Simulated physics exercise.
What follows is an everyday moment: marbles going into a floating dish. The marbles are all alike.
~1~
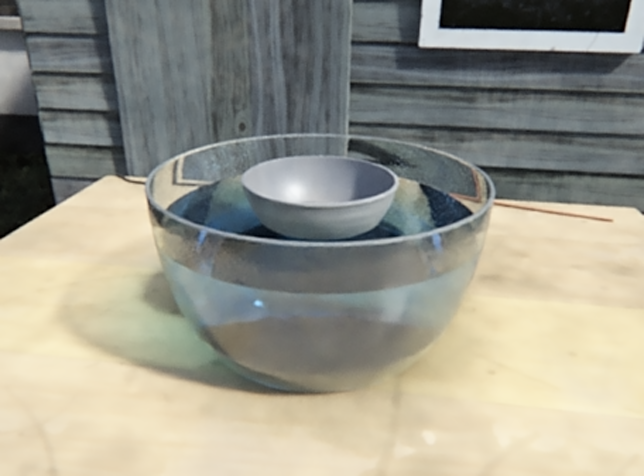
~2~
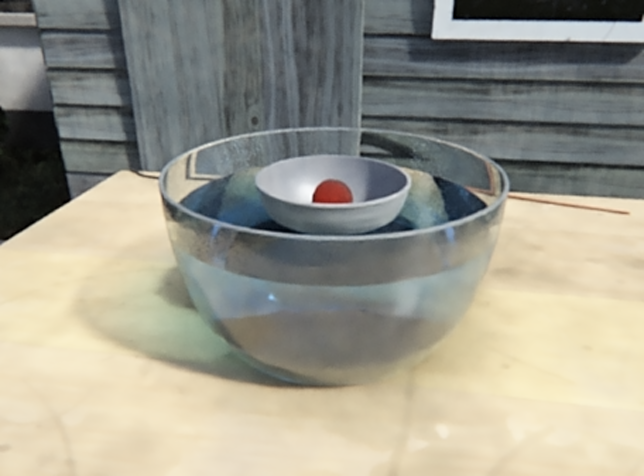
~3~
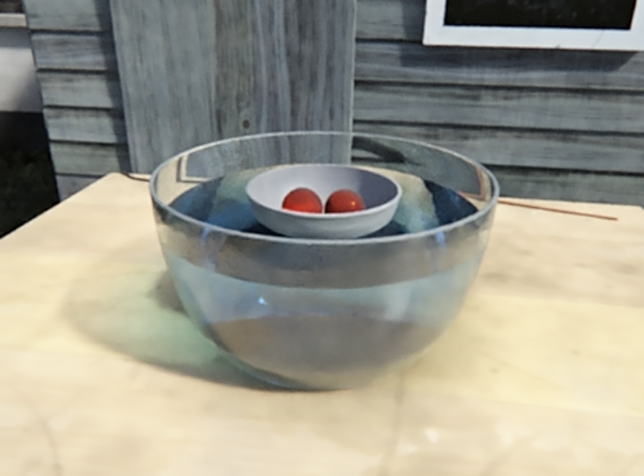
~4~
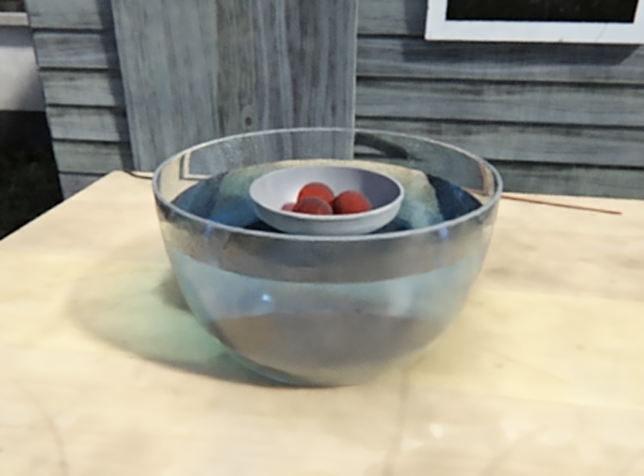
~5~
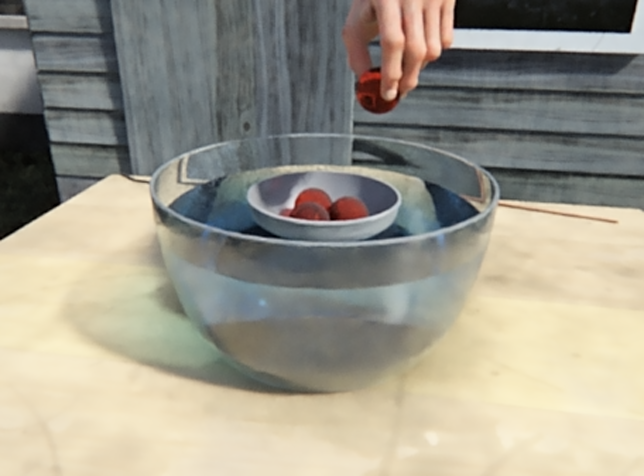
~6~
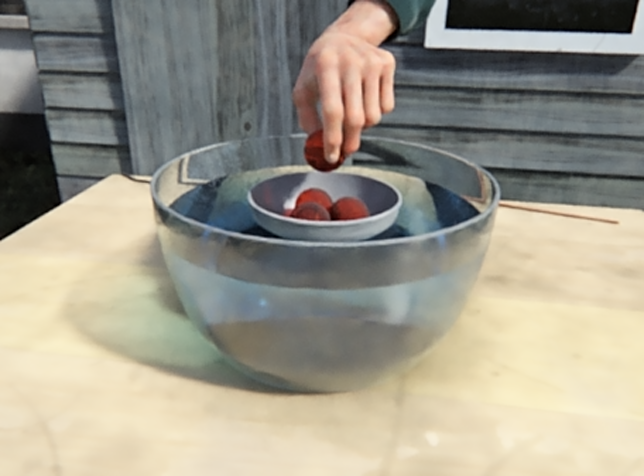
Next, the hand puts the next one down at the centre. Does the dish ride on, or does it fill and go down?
The dish rides on.
A moment on, the glass marble is in and the dish dips.
Further on, it steadies; about a third of its side above the surface.
When it is over, the dish floats; about a third of its side above the surface.
